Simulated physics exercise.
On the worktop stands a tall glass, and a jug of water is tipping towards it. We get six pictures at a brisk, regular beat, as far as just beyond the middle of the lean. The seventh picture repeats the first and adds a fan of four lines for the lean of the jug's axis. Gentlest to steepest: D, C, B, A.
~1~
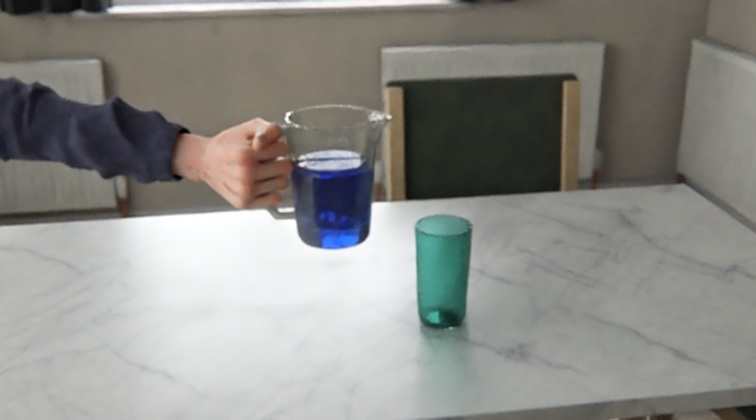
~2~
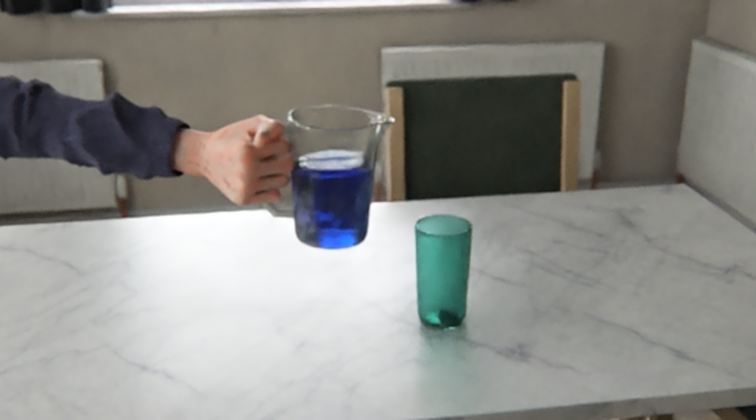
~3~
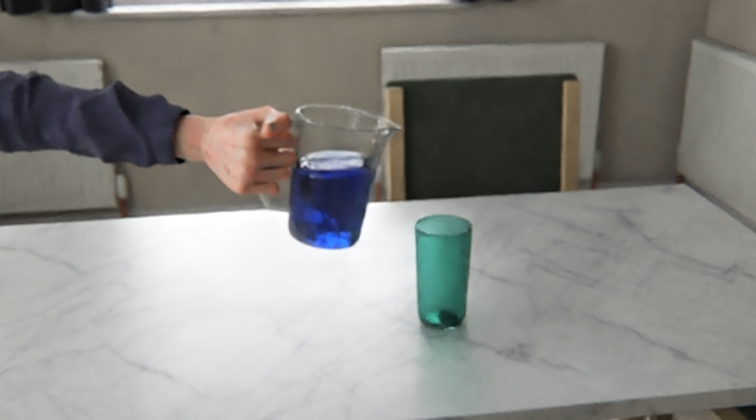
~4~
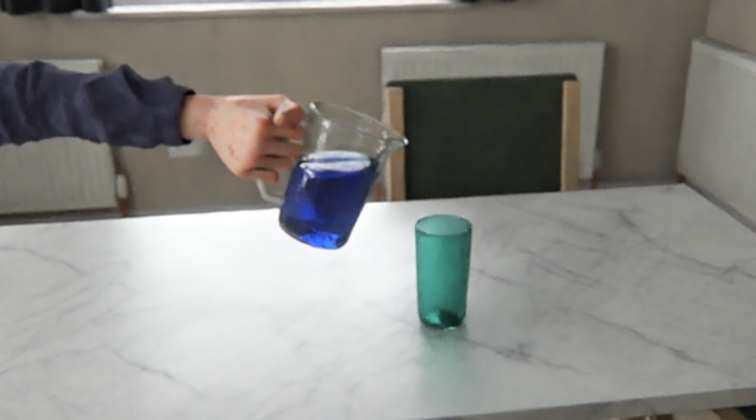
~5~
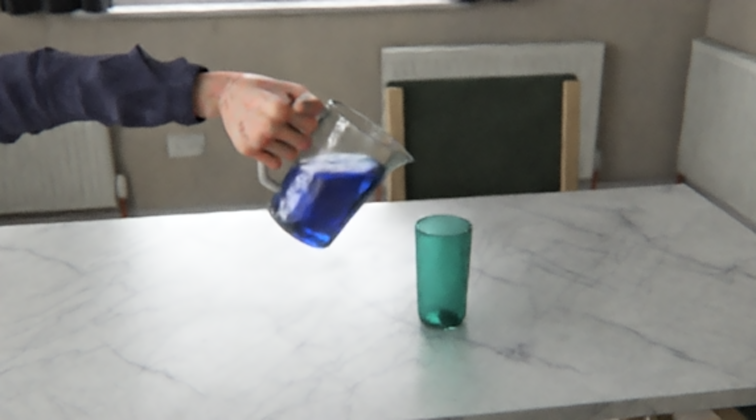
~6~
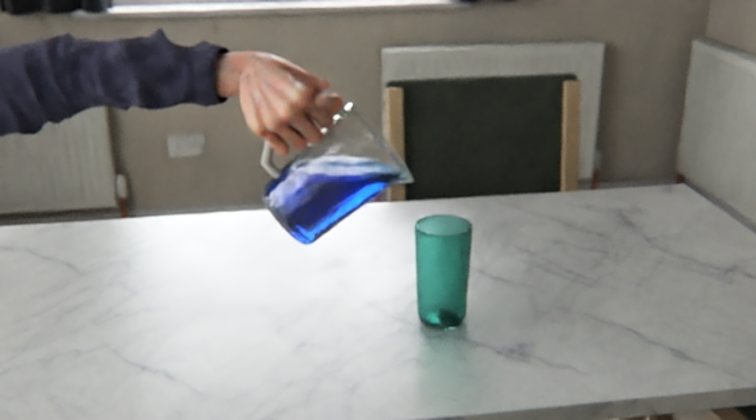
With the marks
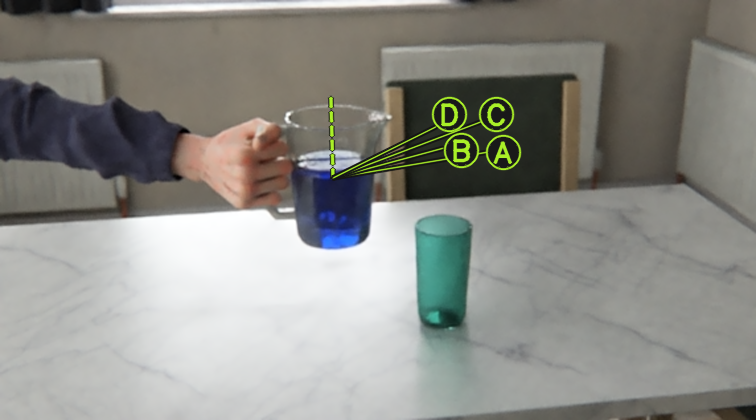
A hand holding a glass jug of blue liquid gradually tilts it rightward above a marble-patterned table where a green glass stands.
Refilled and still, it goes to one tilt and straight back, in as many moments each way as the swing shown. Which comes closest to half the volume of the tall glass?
D works best here.
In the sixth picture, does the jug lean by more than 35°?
Yes, it does.
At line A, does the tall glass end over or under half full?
Over.
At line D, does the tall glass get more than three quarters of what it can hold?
No, less.
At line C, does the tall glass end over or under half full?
Over.
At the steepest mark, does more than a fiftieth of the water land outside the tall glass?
Yes, it does.
On the marked copy, A at (486, 152); B at (443, 148); C at (480, 121); D at (436, 126).
With A, the tall glass ends with about 92 % of what it can hold; 14 % of the water is spilt.
With B, the tall glass ends with about 90 % of what it can hold.
With C, the tall glass ends with about 70 % of what it can hold.
With D, the tall glass ends with about 47 % of what it can hold.
